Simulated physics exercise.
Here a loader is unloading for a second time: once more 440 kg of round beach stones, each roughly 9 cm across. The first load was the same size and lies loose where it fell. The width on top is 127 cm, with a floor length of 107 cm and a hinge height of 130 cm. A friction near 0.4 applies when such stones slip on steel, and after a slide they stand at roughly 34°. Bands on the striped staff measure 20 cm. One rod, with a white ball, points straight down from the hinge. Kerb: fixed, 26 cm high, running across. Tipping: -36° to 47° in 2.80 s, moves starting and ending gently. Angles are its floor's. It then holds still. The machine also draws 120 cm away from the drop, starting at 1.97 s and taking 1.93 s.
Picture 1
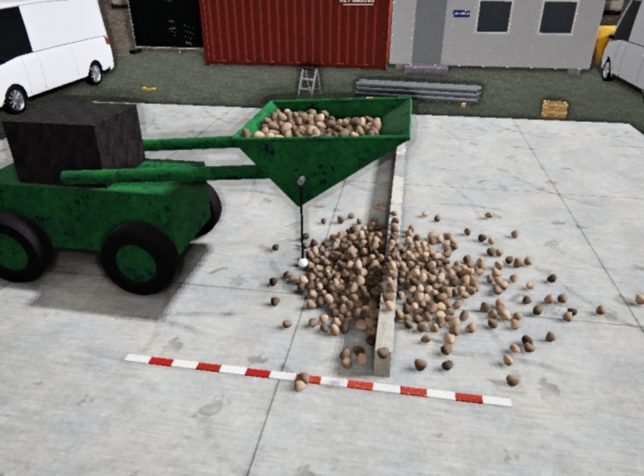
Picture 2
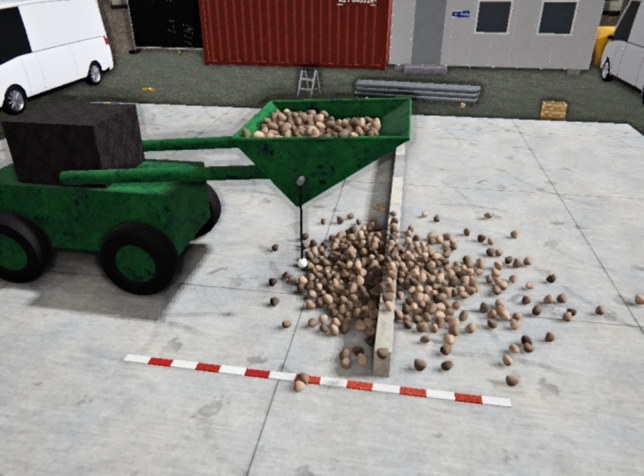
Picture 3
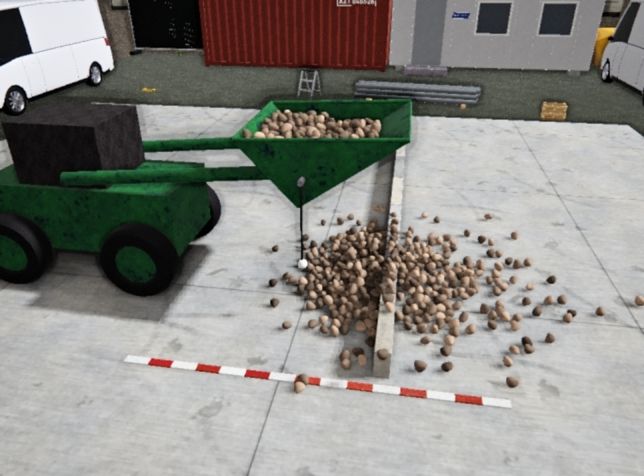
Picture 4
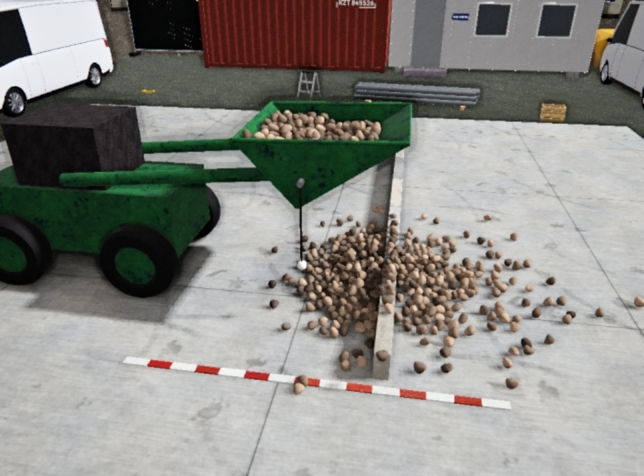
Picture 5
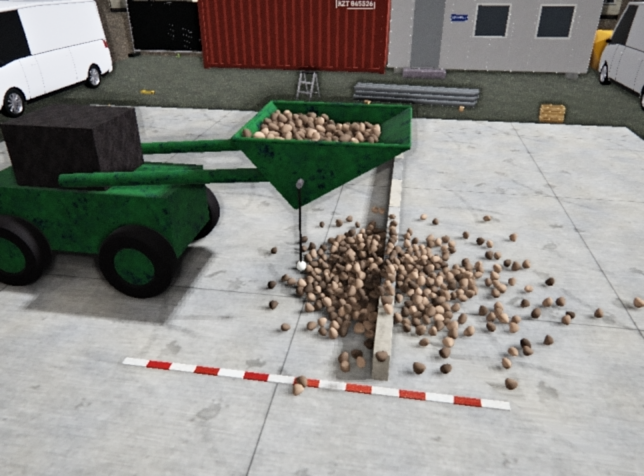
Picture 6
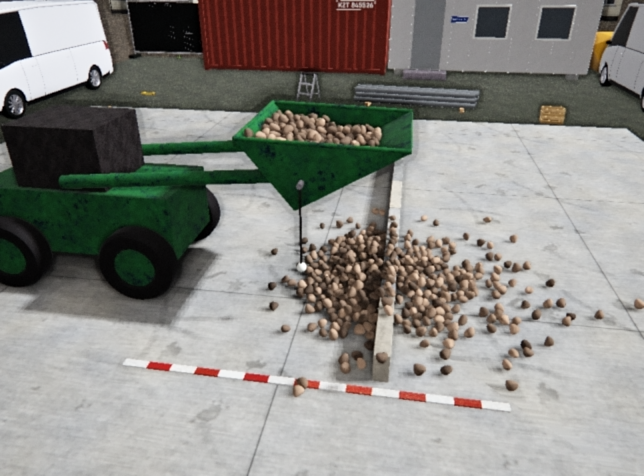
A green loader held its bucket of round brown stones above a loose pile straddling a low kerb, and the bucket's front edge dipped very slightly while the machine and the stones below stayed still.
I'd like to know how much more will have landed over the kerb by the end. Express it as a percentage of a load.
Roughly 58 in every hundred.
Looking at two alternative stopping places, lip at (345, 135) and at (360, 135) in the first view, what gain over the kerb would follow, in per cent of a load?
First place: Roughly 0 %; second place: Roughly 10 %.
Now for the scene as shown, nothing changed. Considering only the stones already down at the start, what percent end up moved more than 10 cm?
20 per cent.
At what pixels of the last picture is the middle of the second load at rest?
Centre at roughly (407, 276).
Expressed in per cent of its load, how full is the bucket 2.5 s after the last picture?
That works out to about 0 %.
Then, 1.7 s after the last picture the floor is at 34°; in per cent of one load, 76 in the bucket, 73 on this side of the kerb, 50 over the kerb; the foremost stones are at (569, 301).
Then, 2.5 s after the last picture the floor is at 47°; in per cent of one load, 0 in the bucket, 106 on this side of the kerb, 94 over the kerb; the foremost stones are at (569, 301).
Then, 3.9 s after the last picture the floor is at 47°; in per cent of one load, 0 in the bucket, 105 on this side of the kerb, 95 over the kerb; the foremost stones are at (576, 300).
Then, 6.7 s after the last picture the floor is at 47°; in per cent of one load, 0 in the bucket, 105 on this side of the kerb, 95 over the kerb; the foremost stones are at (576, 300). Net gain over the kerb, 58.
